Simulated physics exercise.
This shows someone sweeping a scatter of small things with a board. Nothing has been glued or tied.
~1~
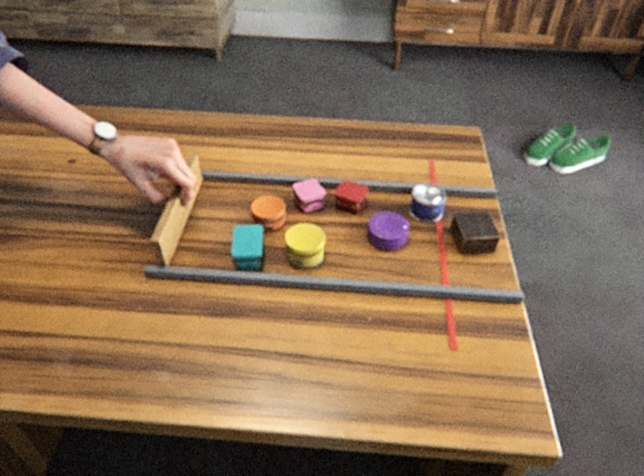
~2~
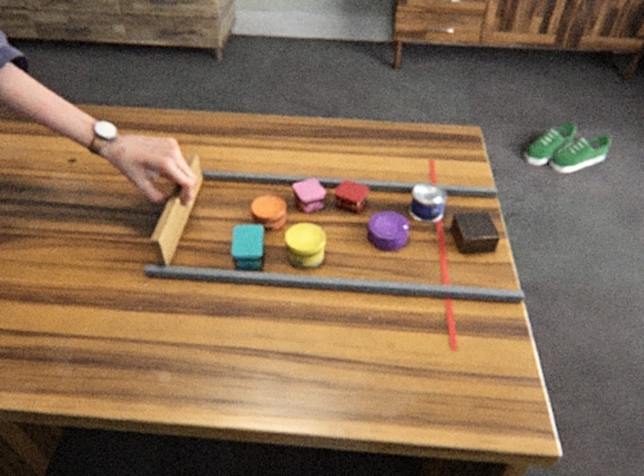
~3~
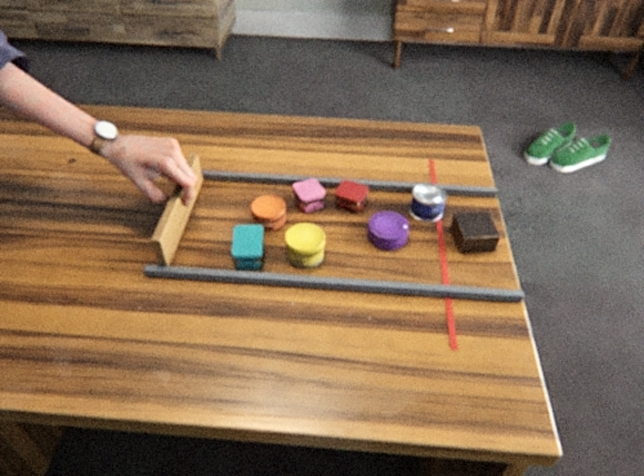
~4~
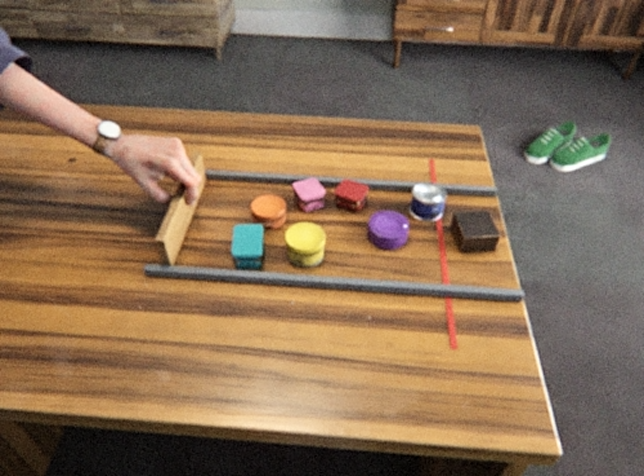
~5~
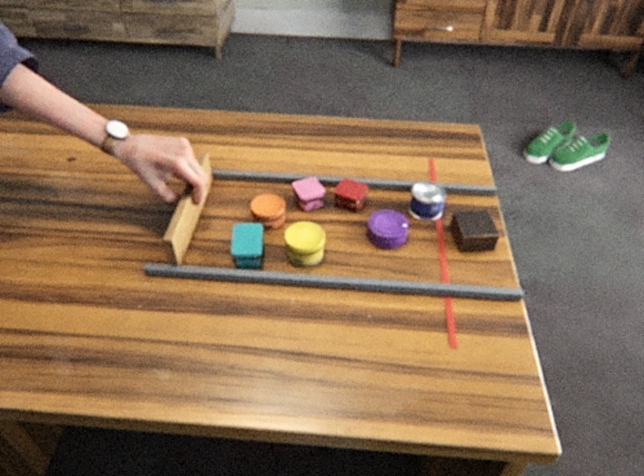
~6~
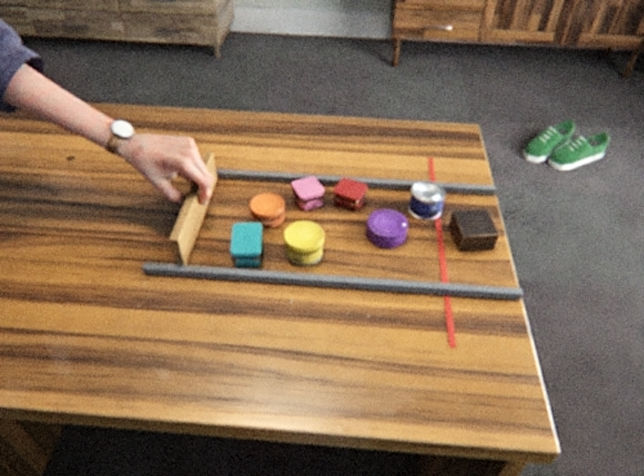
On a wooden table between two grey rails, a hand slid an upright board slightly to the right toward some small colourful containers and blocks, which stayed where they were near a red line.
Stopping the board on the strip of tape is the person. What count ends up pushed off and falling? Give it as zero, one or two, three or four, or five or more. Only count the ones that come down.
Gone: Just a lone one or pair.
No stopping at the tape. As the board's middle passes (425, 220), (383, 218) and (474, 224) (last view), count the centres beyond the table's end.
Past the end: 1, 0 and 5.
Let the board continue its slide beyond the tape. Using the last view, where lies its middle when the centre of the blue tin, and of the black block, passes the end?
I'd put it close to (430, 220), and close to (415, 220) for the other one.
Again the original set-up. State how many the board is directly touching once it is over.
I count 3 of them.
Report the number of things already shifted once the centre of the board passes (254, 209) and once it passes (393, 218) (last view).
Respectively 2 and 8.
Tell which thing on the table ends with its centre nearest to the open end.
The purple lid winds up nearest.
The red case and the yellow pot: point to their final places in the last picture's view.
Near (477, 201) and (494, 263).
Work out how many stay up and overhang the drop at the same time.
Counting them gives 1.
A little later, none off yet; black block at rest near (473, 230); blue tin at rest near (426, 200); purple lid at rest near (387, 229).
Next, none off yet; black block at rest near (473, 230); blue tin moving near (436, 201); purple lid shifted about its own width near (416, 230).
When it is over, the number that fall off is one or two; down, blue tin and black block.
